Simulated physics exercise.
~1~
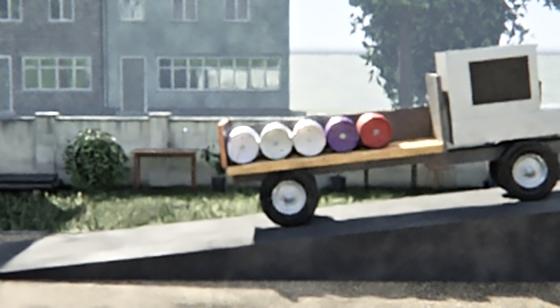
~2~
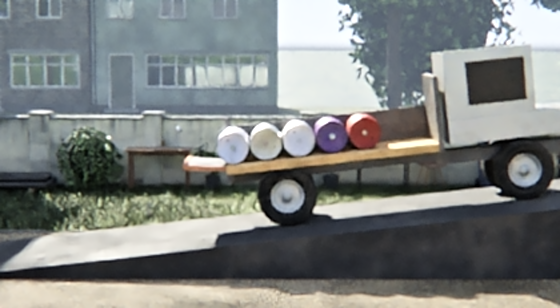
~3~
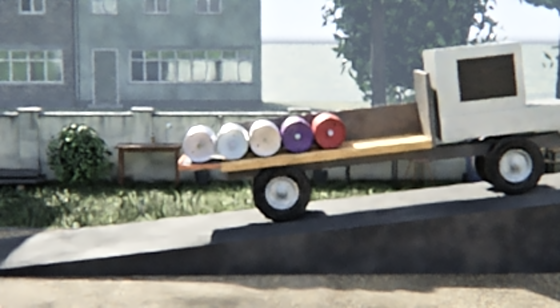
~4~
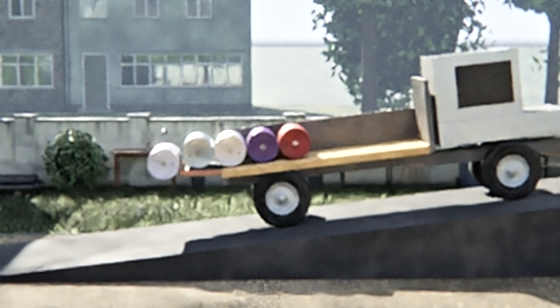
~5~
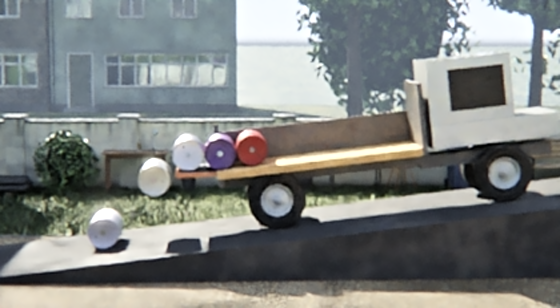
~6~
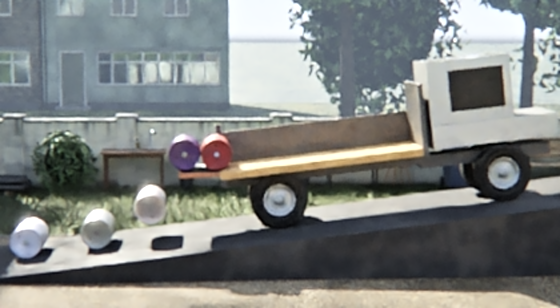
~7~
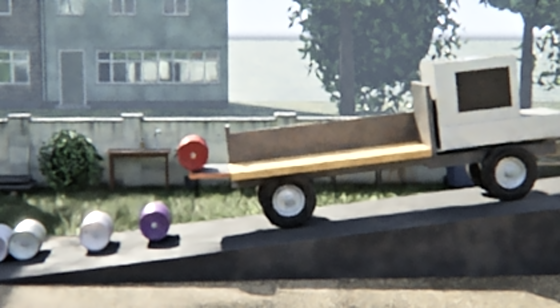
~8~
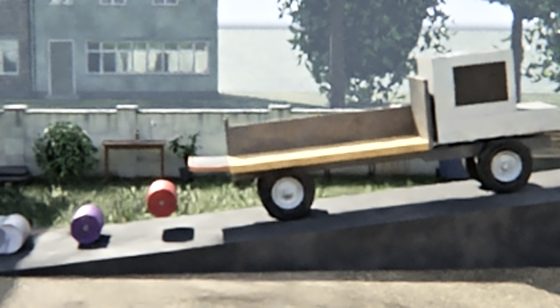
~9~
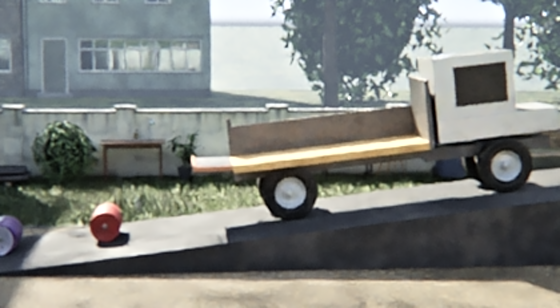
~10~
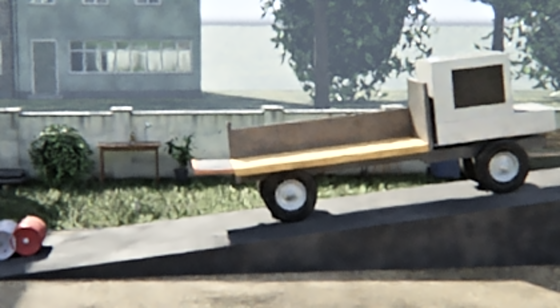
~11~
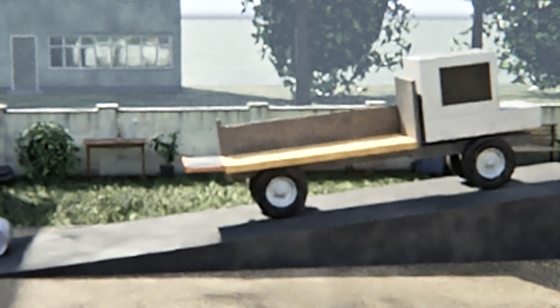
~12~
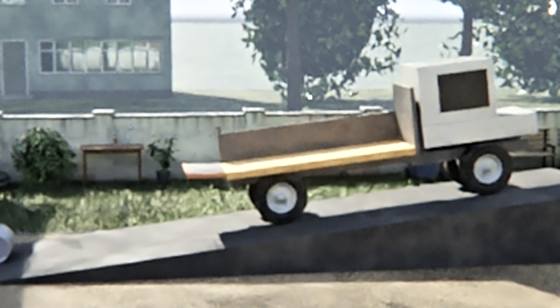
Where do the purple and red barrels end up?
Both end up down on the ground, having gone off the tailgate and rolled away down the ramp to the left.
